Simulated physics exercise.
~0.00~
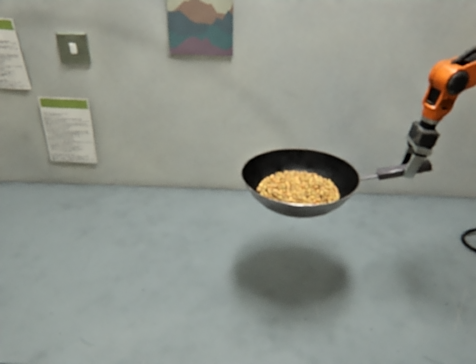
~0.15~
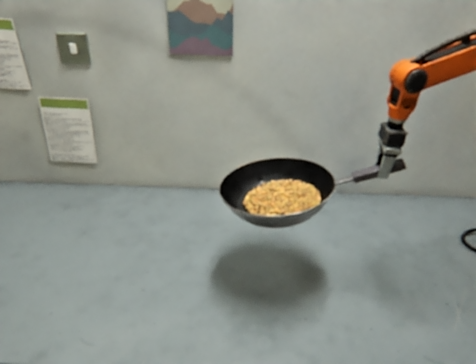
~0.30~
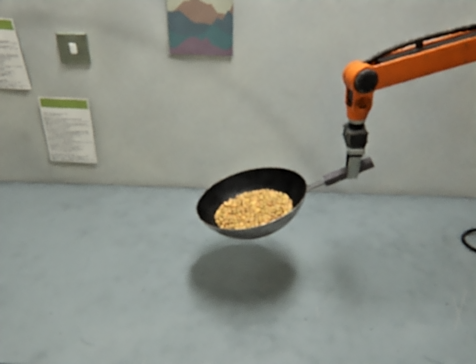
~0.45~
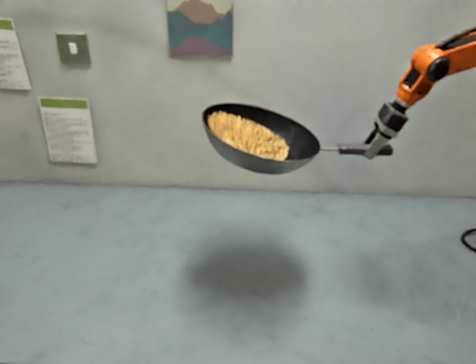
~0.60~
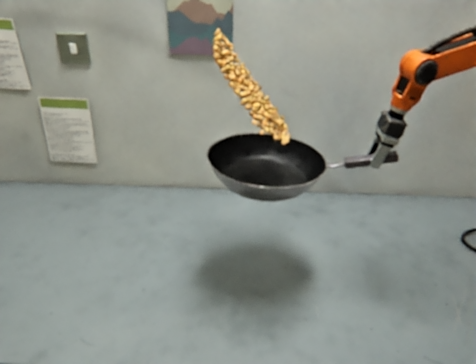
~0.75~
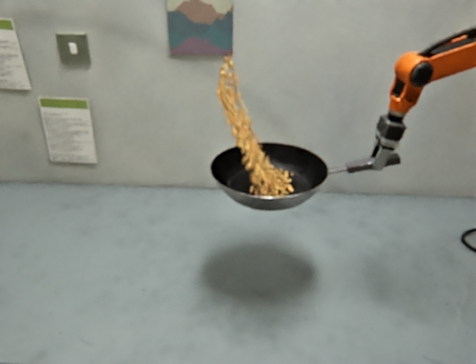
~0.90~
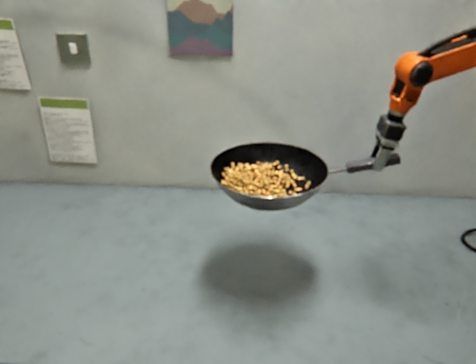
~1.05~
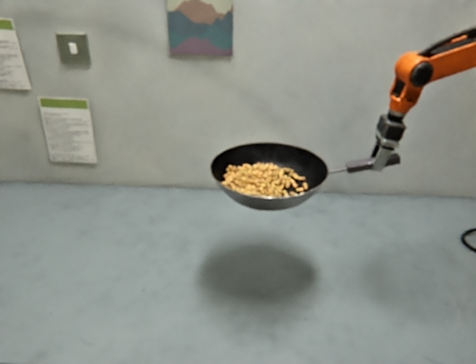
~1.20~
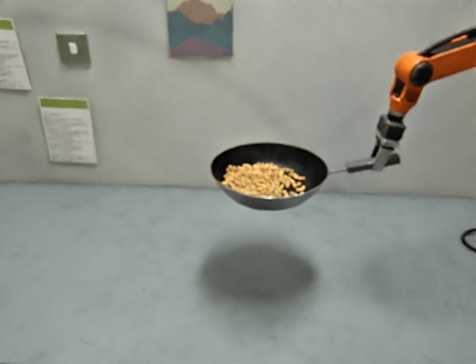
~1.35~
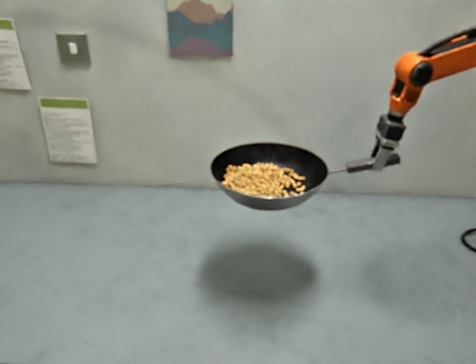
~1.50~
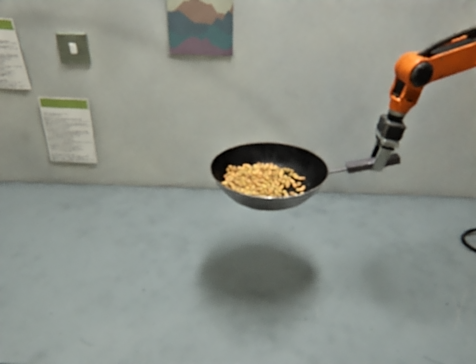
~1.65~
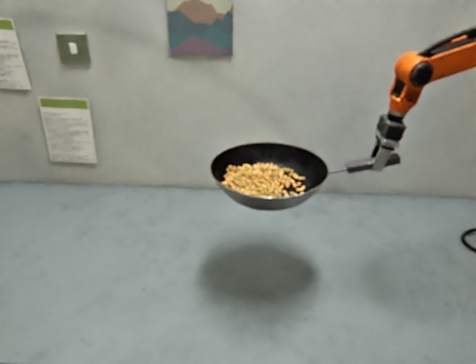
In a plain room with a grey wall and a pale blue-grey tabletop, seen from a fixed view slightly above, an orange robot arm reaches in from the right, holding a black frying pan of golden-tan chickpeas. Notices, a switch and a colourful mountain print hang on the wall. The arm carries the pan left and slightly down, tilting it, then swings it upward. The chickpeas leap out in a long slanting streak above the pan as it lowers and levels. They drop back inside, settle in a loose heap, and the pan stays still with none spilled.
